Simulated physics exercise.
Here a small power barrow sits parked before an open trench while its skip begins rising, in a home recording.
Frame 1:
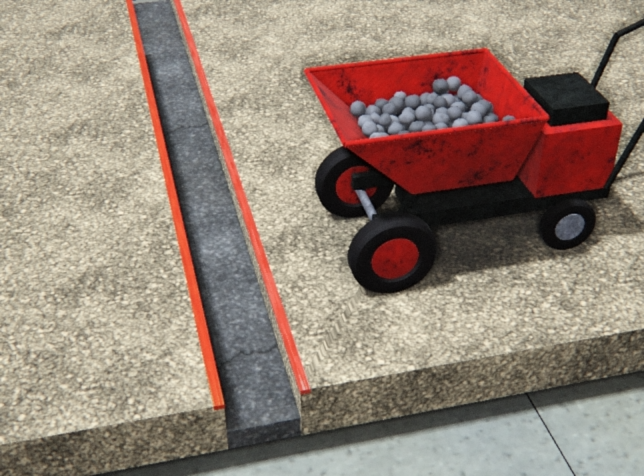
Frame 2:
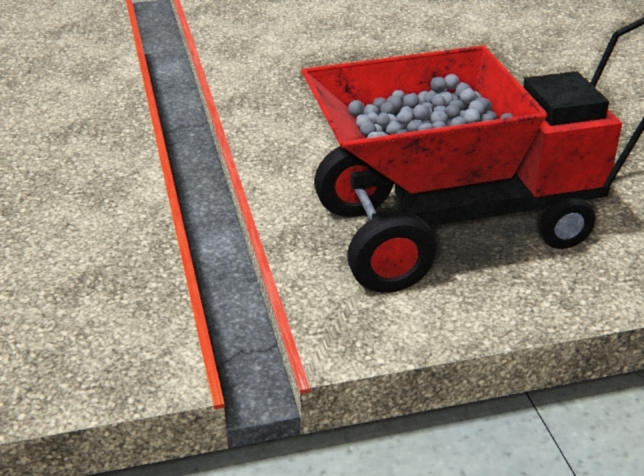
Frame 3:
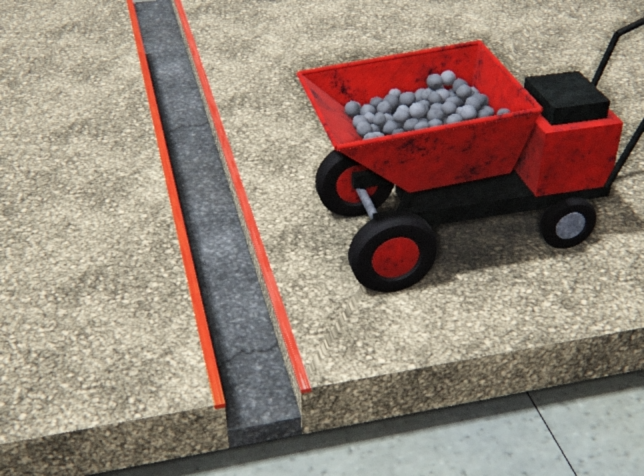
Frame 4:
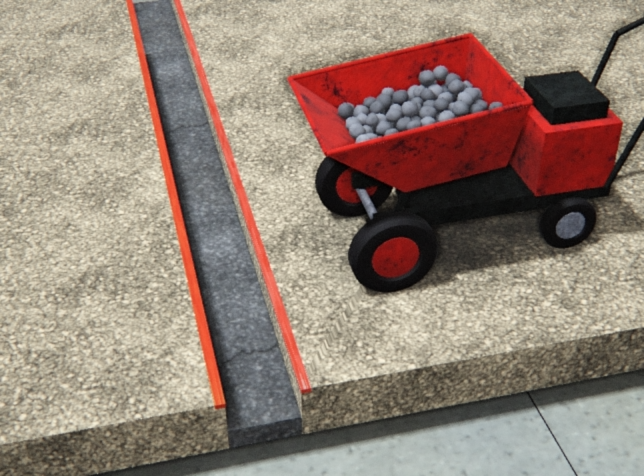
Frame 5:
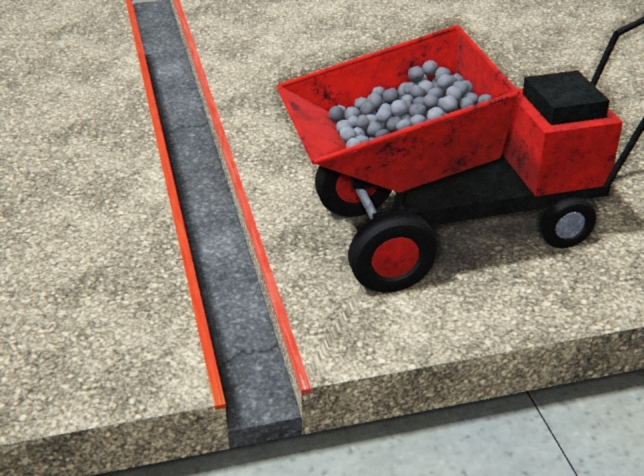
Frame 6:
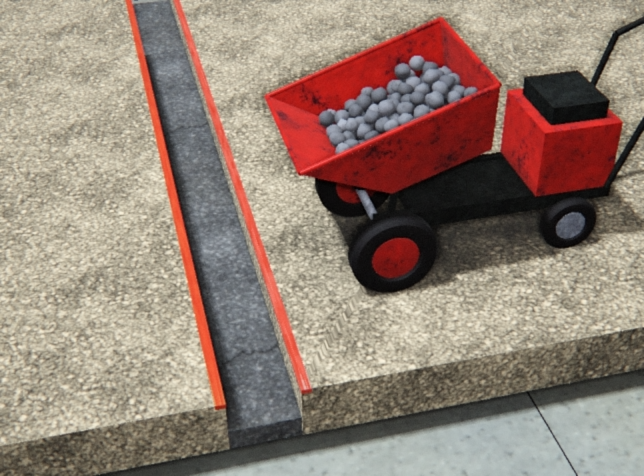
In this clip, a red power barrow loaded with round grey cobbles sits parked to the right of an open trench edged in red, and its skip gradually rises at the back, tilting toward the left while the wheels stay still.
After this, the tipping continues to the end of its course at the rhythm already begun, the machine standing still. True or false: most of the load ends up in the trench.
True.
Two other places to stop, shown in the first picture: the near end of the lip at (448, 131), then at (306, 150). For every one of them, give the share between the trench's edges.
40 per cent, then 10 per cent.
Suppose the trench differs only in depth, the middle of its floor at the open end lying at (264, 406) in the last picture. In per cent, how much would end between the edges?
That would give roughly 40 percent.
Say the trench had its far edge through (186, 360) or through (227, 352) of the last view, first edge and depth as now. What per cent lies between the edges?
In order: Near 90, then 40 percent.
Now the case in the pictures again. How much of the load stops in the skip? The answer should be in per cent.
About 5 %.
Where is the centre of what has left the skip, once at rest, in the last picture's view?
The centre comes to rest close to (209, 285).
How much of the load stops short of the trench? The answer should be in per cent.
Roughly 0 percent.
Soon after the last picture, skip tipped steeply; all in the skip.
A little later, skip tipped right over; about a third in the skip; about half in or heaped over the trench; about a quarter beyond it.
Later still, skip tipped right over; a small part in the skip; about two thirds in or heaped over the trench; about a quarter beyond it.
At rest, skip tipped right over; a small part in the skip; about two thirds in or heaped over the trench; about a quarter beyond it.
